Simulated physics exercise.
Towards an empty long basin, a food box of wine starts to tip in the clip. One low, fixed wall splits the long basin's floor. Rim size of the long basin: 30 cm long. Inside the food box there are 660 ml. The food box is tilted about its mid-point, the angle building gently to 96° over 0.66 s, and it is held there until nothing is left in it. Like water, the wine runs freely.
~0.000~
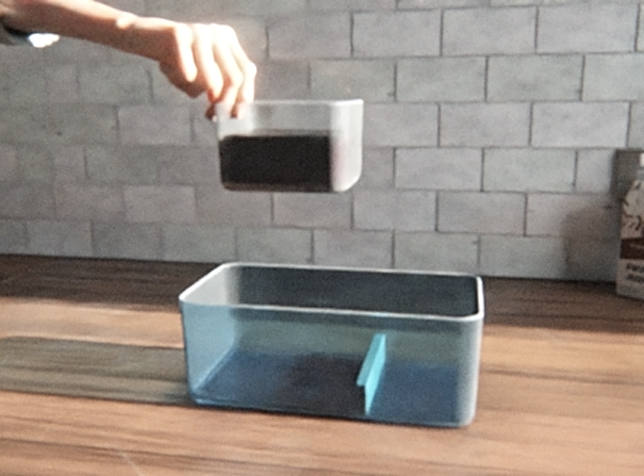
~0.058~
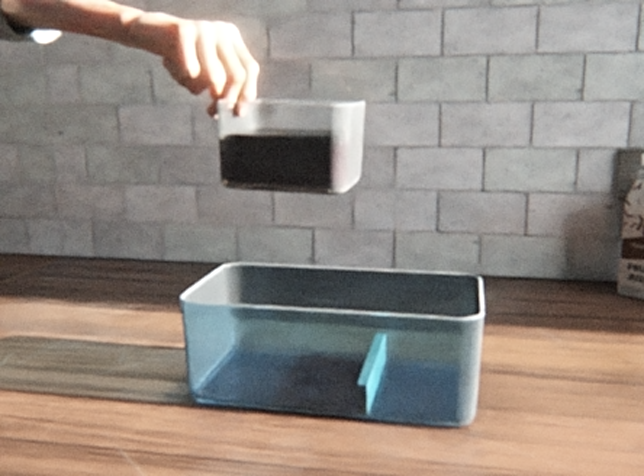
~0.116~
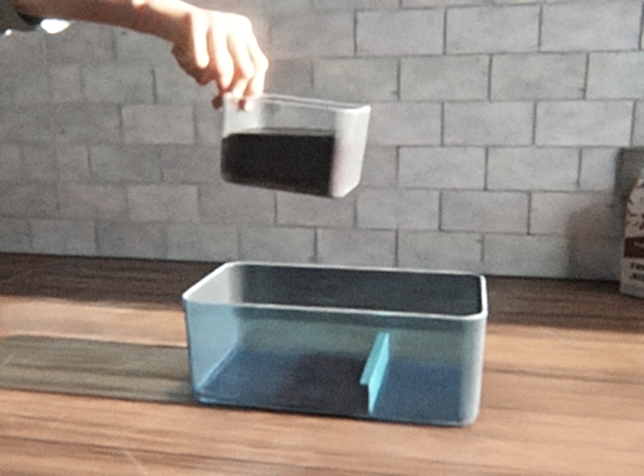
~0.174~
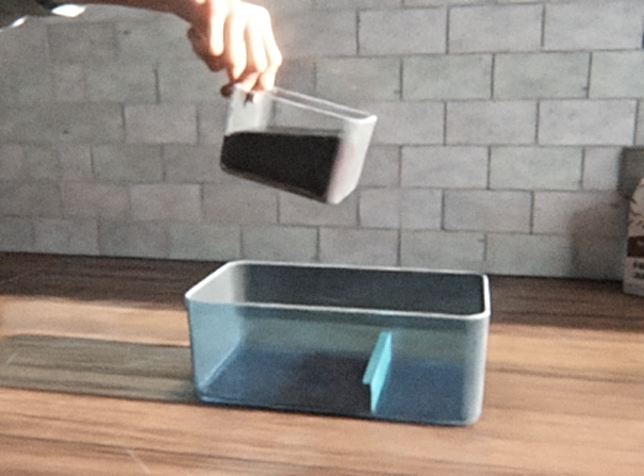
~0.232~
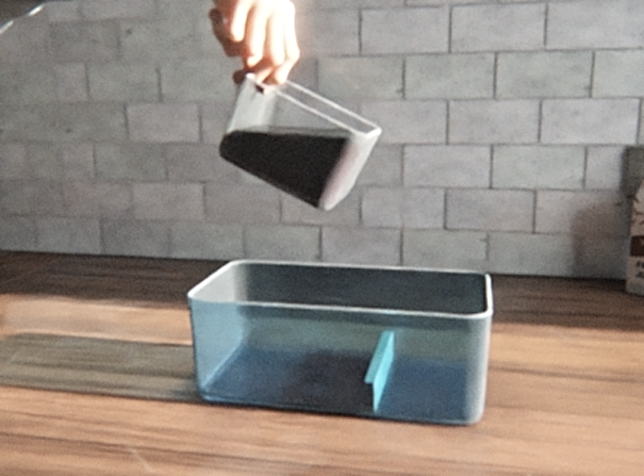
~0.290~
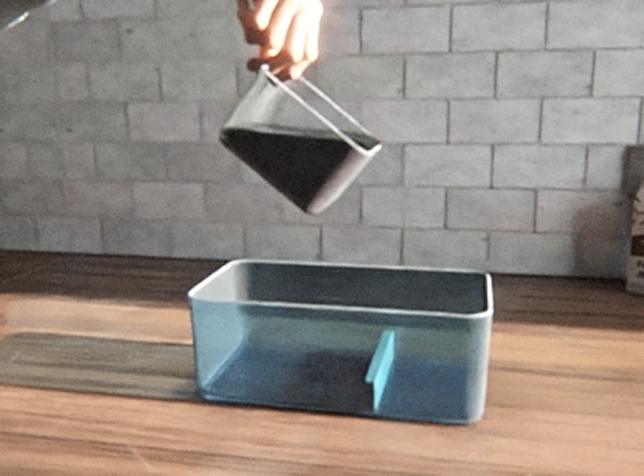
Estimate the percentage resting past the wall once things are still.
I would say roughly 73 percent.
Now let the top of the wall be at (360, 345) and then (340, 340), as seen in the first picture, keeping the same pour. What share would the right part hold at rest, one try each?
Some 85 in a hundred, then some 90 in a hundred.
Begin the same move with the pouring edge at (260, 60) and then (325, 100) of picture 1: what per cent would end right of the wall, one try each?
Respectively 10 and 60 %.
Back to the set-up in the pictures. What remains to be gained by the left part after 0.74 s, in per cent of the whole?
Some 18 per cent.
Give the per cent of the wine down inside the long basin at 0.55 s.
Around 20 percent.
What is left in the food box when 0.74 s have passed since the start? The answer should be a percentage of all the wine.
I'd say some 14 per cent remains.
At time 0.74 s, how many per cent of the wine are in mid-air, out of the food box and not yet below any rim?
Roughly 16 per cent.
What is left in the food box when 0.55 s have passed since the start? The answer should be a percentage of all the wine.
38 %.
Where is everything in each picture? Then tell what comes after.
In the first picture, it leans 0°; its right rim is at (355, 104); the wine meets the walls at (237, 134) and (353, 134); the long basin's rim runs from (202, 282) to (480, 297); the wall's top is at (372, 358).
In the second picture, it leans 2°; its right rim is at (357, 106); the wine meets the walls at (238, 133) and (354, 134).
In the third picture, it leans 7°; its right rim is at (362, 112); the wine meets the walls at (240, 132) and (358, 134).
In the fourth picture, it leans 16°; its right rim is at (368, 121); the wine meets the walls at (243, 130) and (362, 136).
In the fifth picture, it leans 26°; its right rim is at (373, 135); the wine meets the walls at (242, 129) and (369, 137).
In the sixth picture, it leans 39°; its right rim is at (373, 151); the wine meets the walls at (239, 125) and (372, 139); 1 per cent is over the edge.
Then, 0.55 s in, the tilt is 90° and 38 per cent is still to pour, 0 is left of the wall and 20 right of it.
Then, 0.74 s in, the tilt is 96° and 15 per cent is still to pour, 4 is left of the wall and 65 right of it.
Then, 0.94 s in, the tilt is 96° and 4 per cent is still to pour, 13 is left of the wall and 73 right of it.
Then, 1.16 s in, the tilt is 96° and 2 per cent is still to pour, 19 is left of the wall and 74 right of it.
Finally, 23 per cent lies left of the wall, 73 right of it and 4 outside.
